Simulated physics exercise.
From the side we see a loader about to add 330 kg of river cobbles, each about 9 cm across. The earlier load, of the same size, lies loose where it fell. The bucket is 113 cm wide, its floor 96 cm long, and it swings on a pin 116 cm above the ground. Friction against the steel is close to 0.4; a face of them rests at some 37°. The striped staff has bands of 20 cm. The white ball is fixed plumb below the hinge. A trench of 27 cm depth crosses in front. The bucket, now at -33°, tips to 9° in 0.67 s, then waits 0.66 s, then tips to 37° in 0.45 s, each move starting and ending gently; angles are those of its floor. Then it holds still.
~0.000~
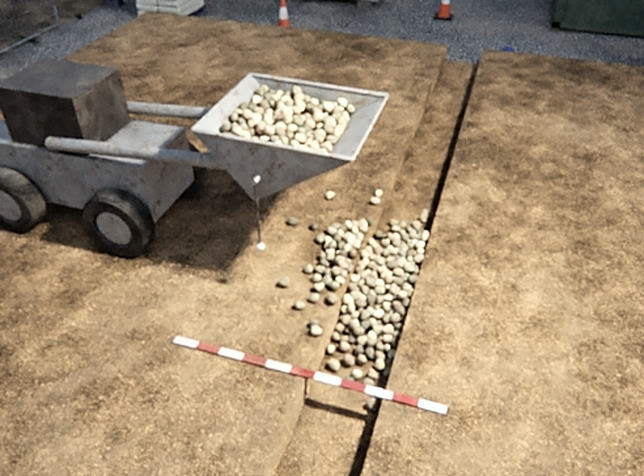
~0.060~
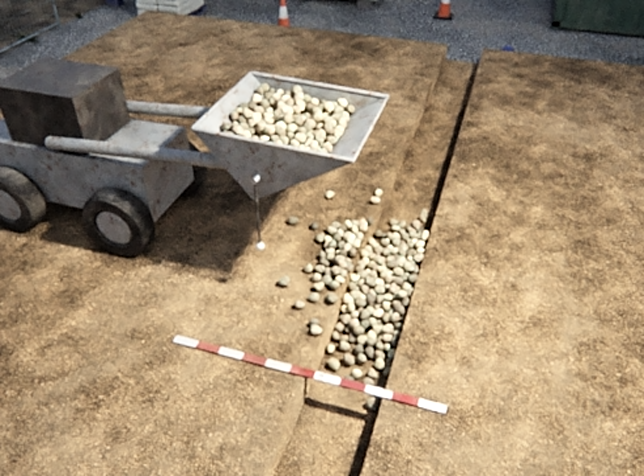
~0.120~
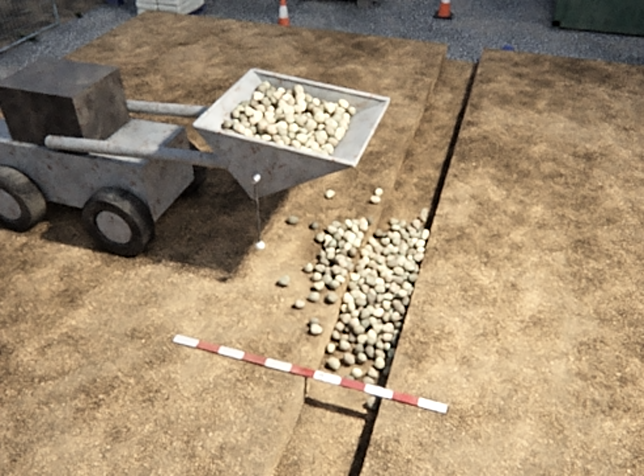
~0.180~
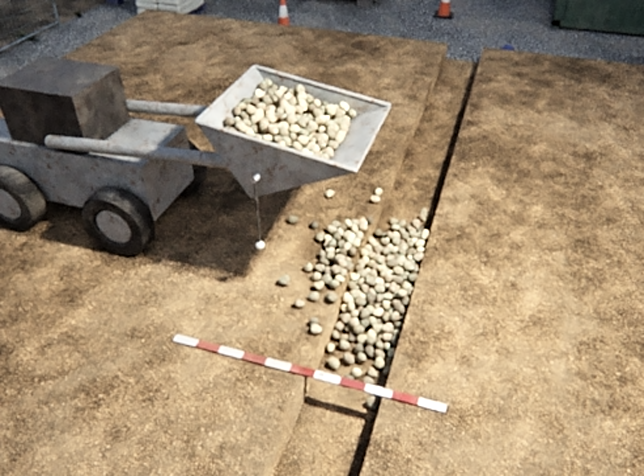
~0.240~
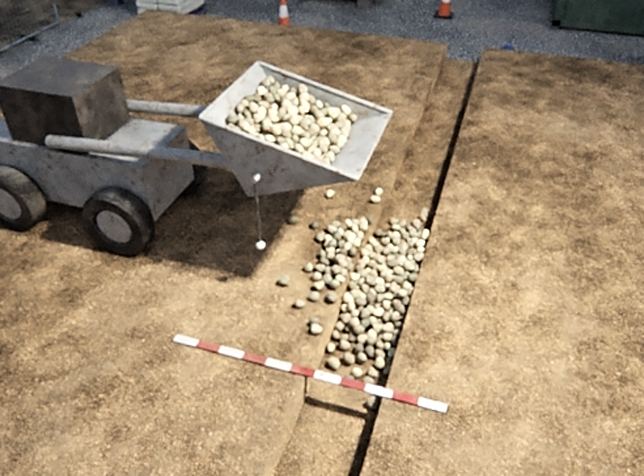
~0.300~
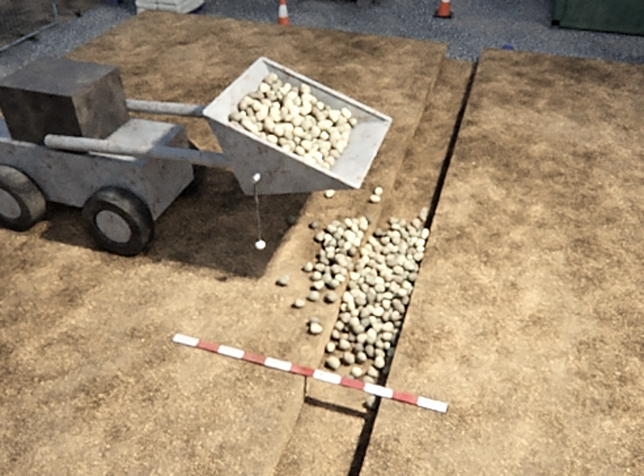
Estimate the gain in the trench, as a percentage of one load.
Roughly 87 per cent of a load more.
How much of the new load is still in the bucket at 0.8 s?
About 100 per cent.
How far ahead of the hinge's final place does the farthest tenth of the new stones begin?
Roughly 130 cm ahead of it.
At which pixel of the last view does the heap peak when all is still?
Around (382, 254).
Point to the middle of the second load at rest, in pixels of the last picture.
Near (387, 268).
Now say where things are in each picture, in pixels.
In the first picture, the bucket is at -33°, its lip at (353, 160); the top of the load is at (277, 101). The earlier load is highest near (342, 250), 10 cm above ground level, 15 % short of the trench, 85 % in the trench.
In the second picture, the bucket is at -32°, its lip at (353, 161); the top of the load is at (277, 101); the stones move at 0.1 m/s on average.
The third picture shows lip at (355, 165), floor tilted -29°, highest stones at (269, 95); the stones move at 0.2 m/s on average.
The fourth picture shows lip at (356, 171), floor tilted -26°, highest stones at (270, 93); the stones move at 0.3 m/s on average.
The fifth picture shows lip at (358, 179), floor tilted -21°, highest stones at (270, 90); the stones move at 0.3 m/s on average.
In the sixth picture, the bucket is at -15°, its lip at (358, 188); the top of the load is at (264, 92); the stones move at 0.4 m/s on average.
After 0.5 s the floor is at 2°; in per cent of one load, 100 in the bucket, 15 short of the trench, 85 in the trench; the foremost stones are at (412, 288).
After 0.8 s the floor is at 9°; in per cent of one load, 100 in the bucket, 15 short of the trench, 85 in the trench; the foremost stones are at (412, 288).
After 2.2 s the floor is at 37°; in per cent of one load, 25 in the bucket, 22 short of the trench, 154 in the trench; the foremost stones are at (411, 289).
After 4.9 s the floor is at 37°; in per cent of one load, 0 in the bucket, 17 short of the trench, 172 in the trench, 11 past the trench; the foremost stones are at (510, 291). Net gain in the trench, 87.
